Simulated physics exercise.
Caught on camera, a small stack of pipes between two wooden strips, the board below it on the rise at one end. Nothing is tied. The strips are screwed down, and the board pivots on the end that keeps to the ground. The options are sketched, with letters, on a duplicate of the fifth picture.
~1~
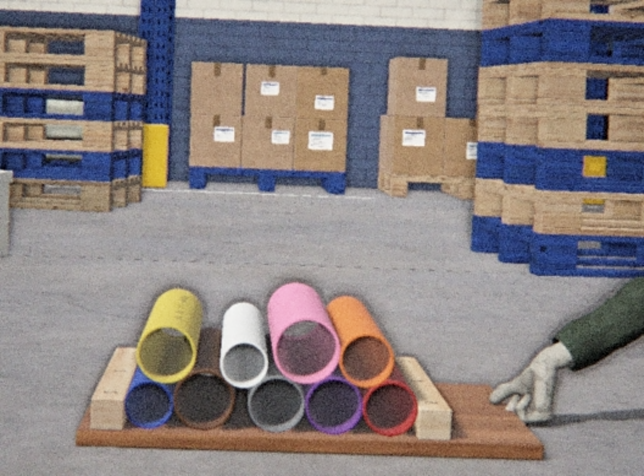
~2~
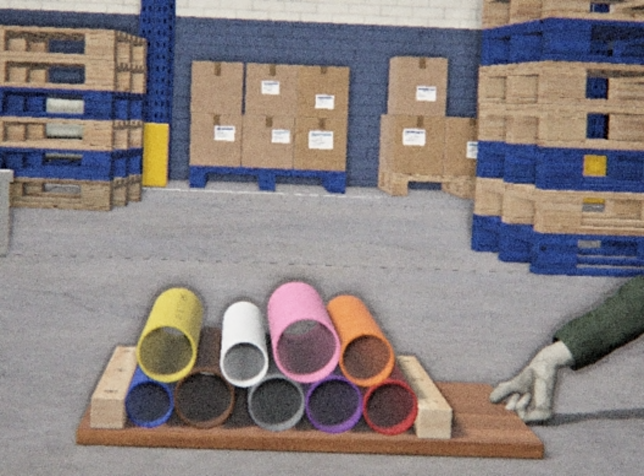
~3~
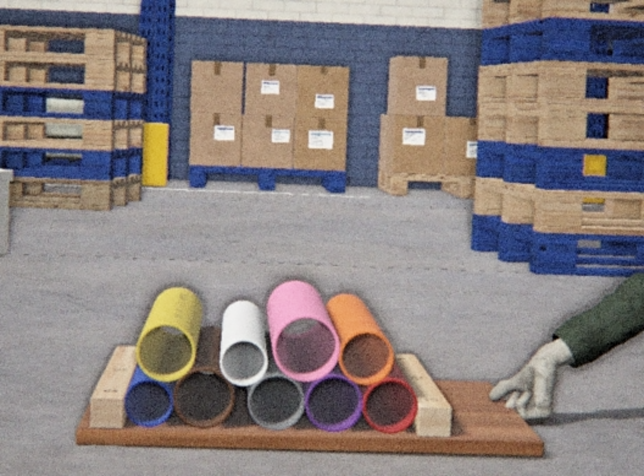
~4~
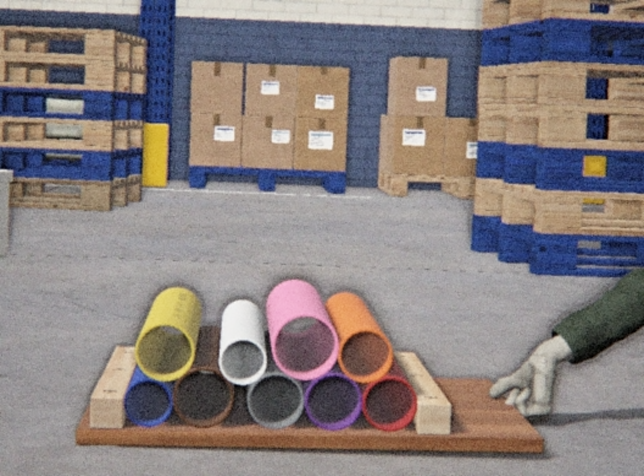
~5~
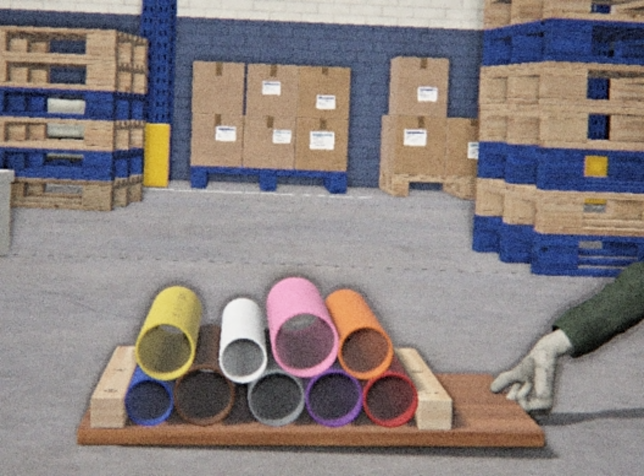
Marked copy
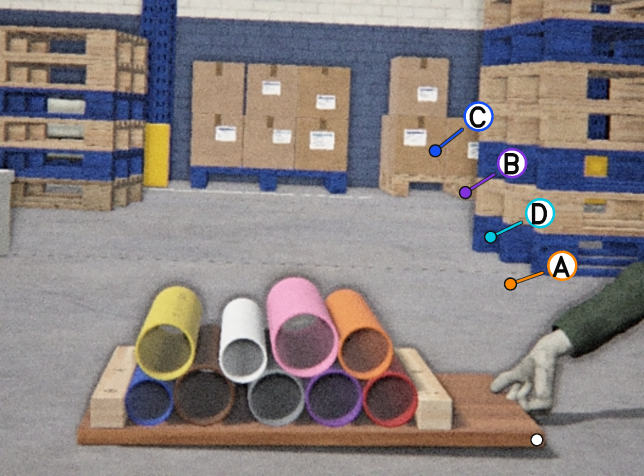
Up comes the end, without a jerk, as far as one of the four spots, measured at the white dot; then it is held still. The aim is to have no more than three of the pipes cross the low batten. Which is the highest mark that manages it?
Mark D is as high as it can go.
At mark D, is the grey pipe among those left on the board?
Yes, with D.
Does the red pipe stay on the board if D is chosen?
Yes.
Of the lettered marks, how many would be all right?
Two of the four.
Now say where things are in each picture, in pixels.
The first frame shows board (305, 398); blue pipe (149, 404); brown pipe (204, 400).
The second frame shows brown pipe (205, 399); grey pipe (277, 404).
The third frame shows board (305, 396); red pipe (390, 406); yellow pipe (166, 352).
The fourth frame shows board (304, 395); blue pipe (149, 403); brown pipe (204, 398).
The fifth frame shows board (306, 392); blue pipe (149, 402); brown pipe (204, 396).
On the marked copy, A at (511, 284); B at (466, 193); C at (436, 151); D at (490, 237); the white dot at (537, 440).
Following D. Soon after the start, board at 16°.
Later, board at 28°.
In the end, board at 28°, one over the low batten (yellow).
As for the rest, A one over the low batten (yellow); B four over the low batten (yellow, pink, orange, white); C four over the low batten (yellow, pink, orange, white).
